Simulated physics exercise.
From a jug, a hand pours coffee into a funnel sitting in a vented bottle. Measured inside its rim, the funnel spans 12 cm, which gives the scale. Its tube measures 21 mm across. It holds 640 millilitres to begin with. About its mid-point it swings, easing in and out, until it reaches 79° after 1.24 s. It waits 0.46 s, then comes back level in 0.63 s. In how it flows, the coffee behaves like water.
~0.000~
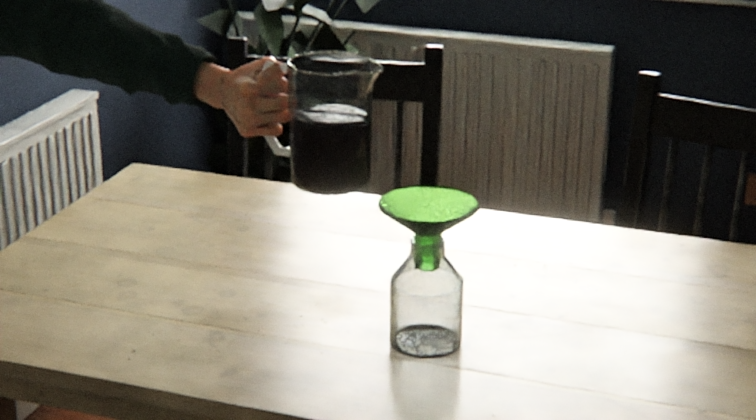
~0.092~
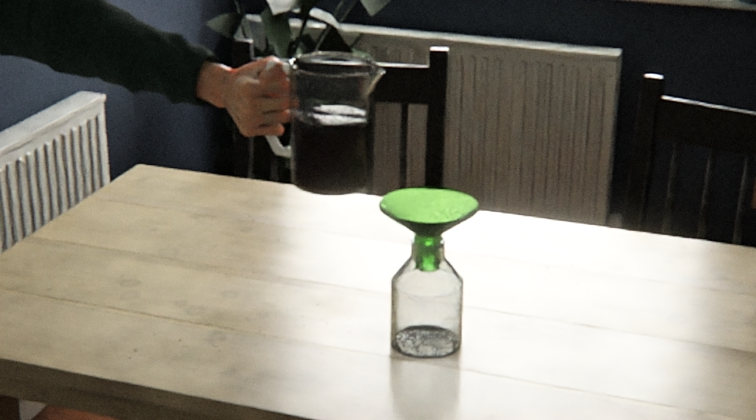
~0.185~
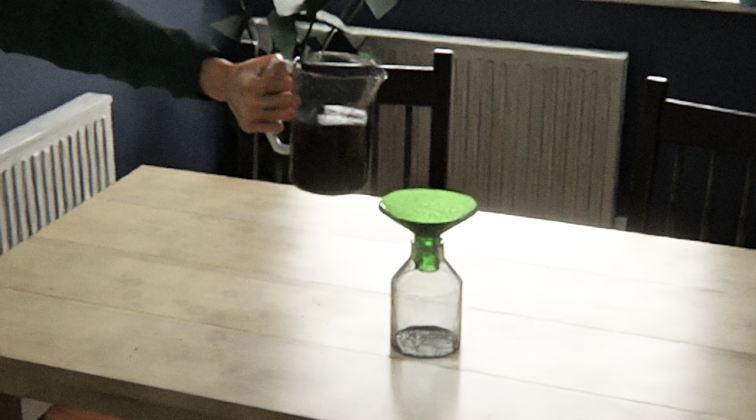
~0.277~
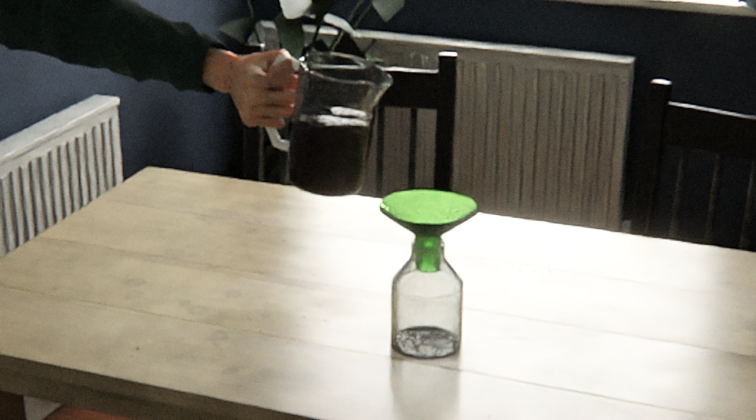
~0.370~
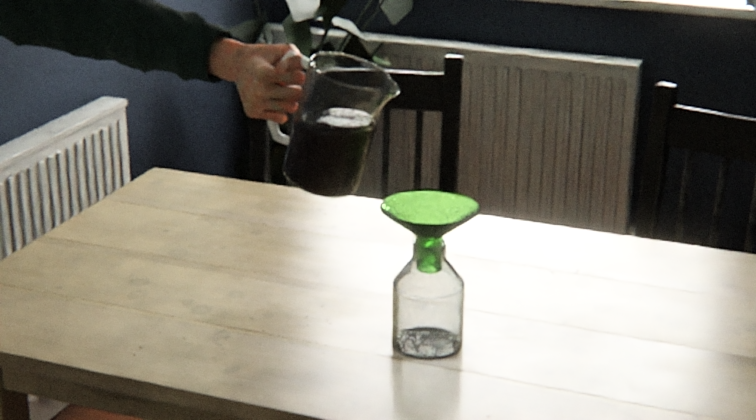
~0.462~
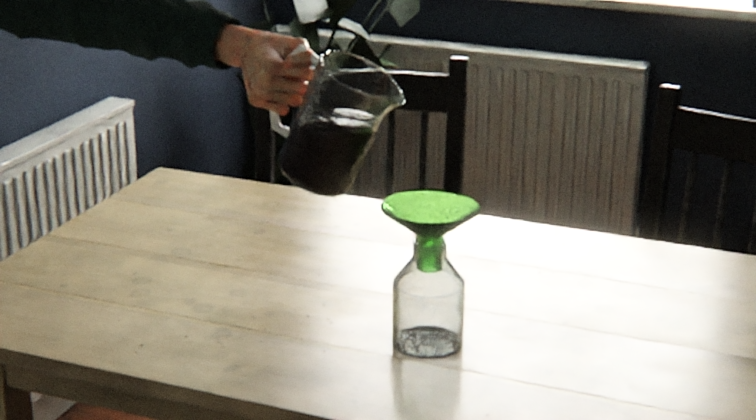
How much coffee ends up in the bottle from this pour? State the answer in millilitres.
About 280 ml.
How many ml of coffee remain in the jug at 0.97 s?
Some 600 ml are still held at that time.
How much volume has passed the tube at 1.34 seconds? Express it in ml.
Roughly 70 ml.
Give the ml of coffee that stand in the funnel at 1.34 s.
About 70 ml.
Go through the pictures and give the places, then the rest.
In the first picture, it leans 0°; its right rim is at (383, 69); the coffee meets the walls at (304, 110) and (360, 117); the funnel's rim runs from (385, 202) to (473, 214).
In the second picture, it leans 1°; its right rim is at (384, 72); the coffee meets the walls at (305, 112) and (364, 118).
In the third picture, it leans 4°; its right rim is at (387, 76); the coffee meets the walls at (306, 113) and (363, 118).
In the fourth picture, it leans 9°; its right rim is at (392, 83); the coffee meets the walls at (302, 114) and (364, 120).
In the fifth picture, it leans 16°; its right rim is at (399, 92); the coffee meets the walls at (305, 115) and (365, 123).
In the sixth picture, it leans 24°; its right rim is at (405, 102); the coffee meets the walls at (303, 121) and (371, 122).
Then, 0.97 s in, the tilt is 70° and 0 ml has passed the tube, 5 ml is in the funnel, 605 ml in the jug and 0 ml has missed.
Then, 1.34 s in, the tilt is 79° and 70 ml has passed the tube, 70 ml is in the funnel, 375 ml in the jug and 10 ml has missed.
Then, 1.72 s in, the tilt is 79° and 165 ml has passed the tube, 70 ml is in the funnel, 240 ml in the jug and 125 ml has missed.
Then, 2.14 s in, the tilt is 16° and 235 ml has passed the tube, 50 ml is in the funnel, 210 ml in the jug and 140 ml has missed.
Finally, 280 ml has passed the tube, 0 ml is in the funnel, 210 ml in the jug and 140 ml has missed.
